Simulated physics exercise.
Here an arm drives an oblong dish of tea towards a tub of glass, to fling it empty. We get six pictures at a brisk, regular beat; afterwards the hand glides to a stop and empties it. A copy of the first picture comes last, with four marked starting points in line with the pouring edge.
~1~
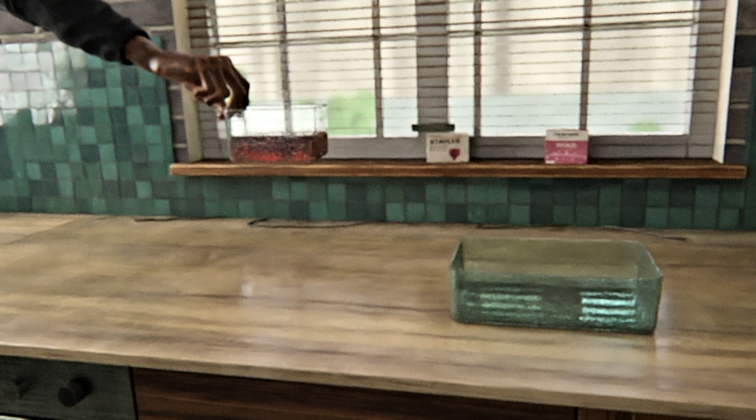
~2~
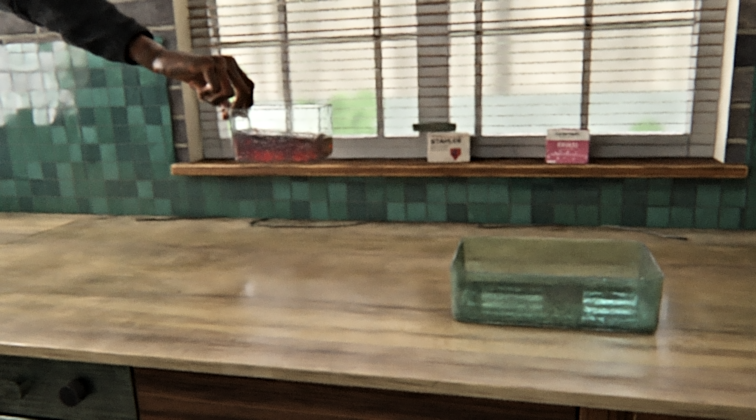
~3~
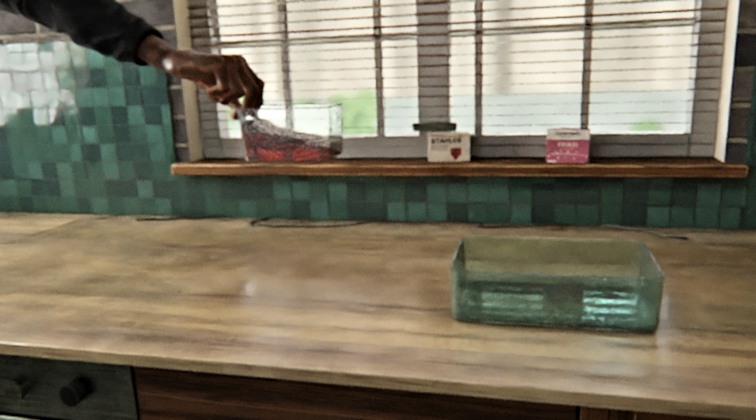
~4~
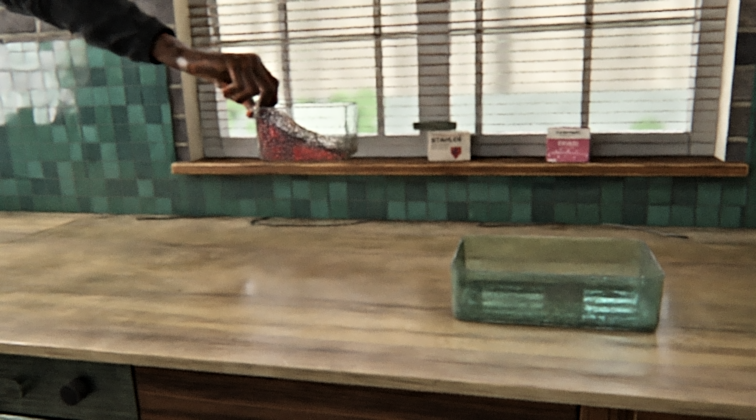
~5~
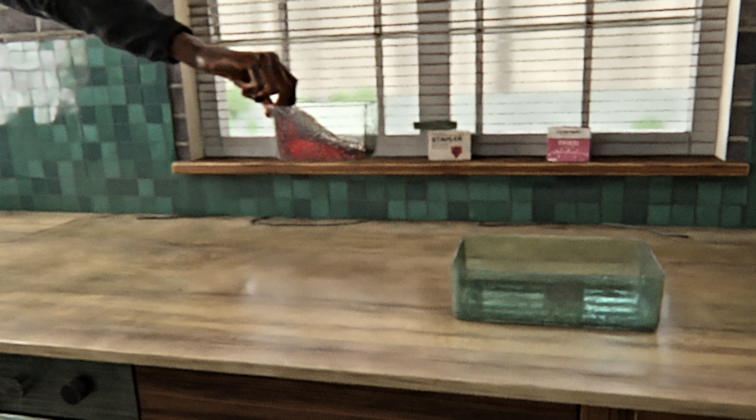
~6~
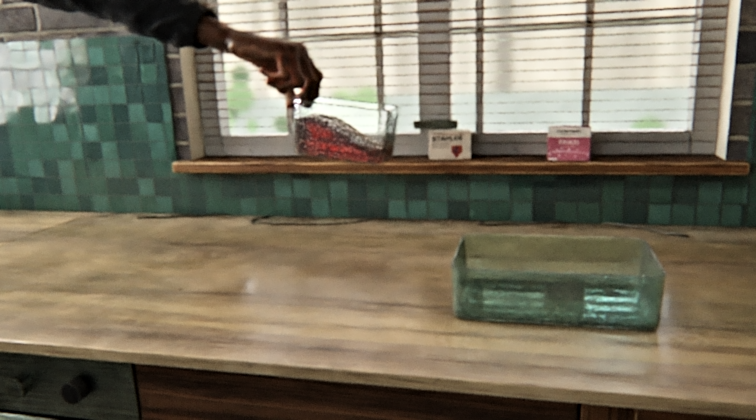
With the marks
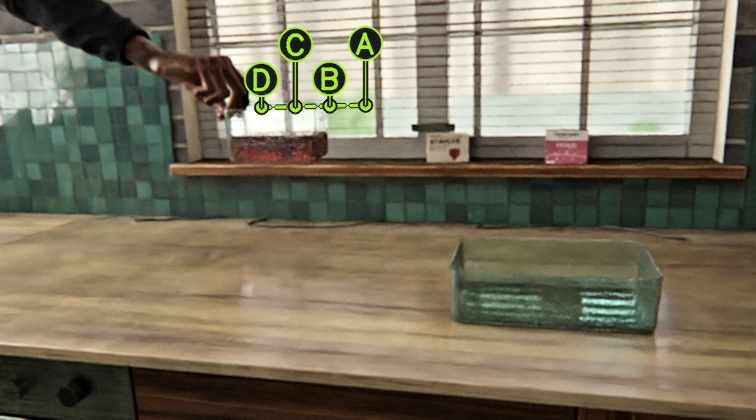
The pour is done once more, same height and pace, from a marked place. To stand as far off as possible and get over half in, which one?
It is C.
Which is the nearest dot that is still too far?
The answer is D.
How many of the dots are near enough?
Three of the four.
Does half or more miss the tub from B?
No, that is safe.
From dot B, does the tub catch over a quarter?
Yes, it does.
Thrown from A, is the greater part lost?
No.
In lime, A at (365, 105); B at (329, 106); C at (295, 106); D at (261, 107).
With A, about 86 % lands in the tub, 4 % falls short and 10 % goes beside or beyond.
With B, about 73 % lands in the tub, 13 % falls short and 13 % goes beside or beyond.
With C, about 61 % lands in the tub, 28 % falls short and 11 % goes beside or beyond.
With D, about 36 % lands in the tub, 57 % falls short and 7 % goes beside or beyond.
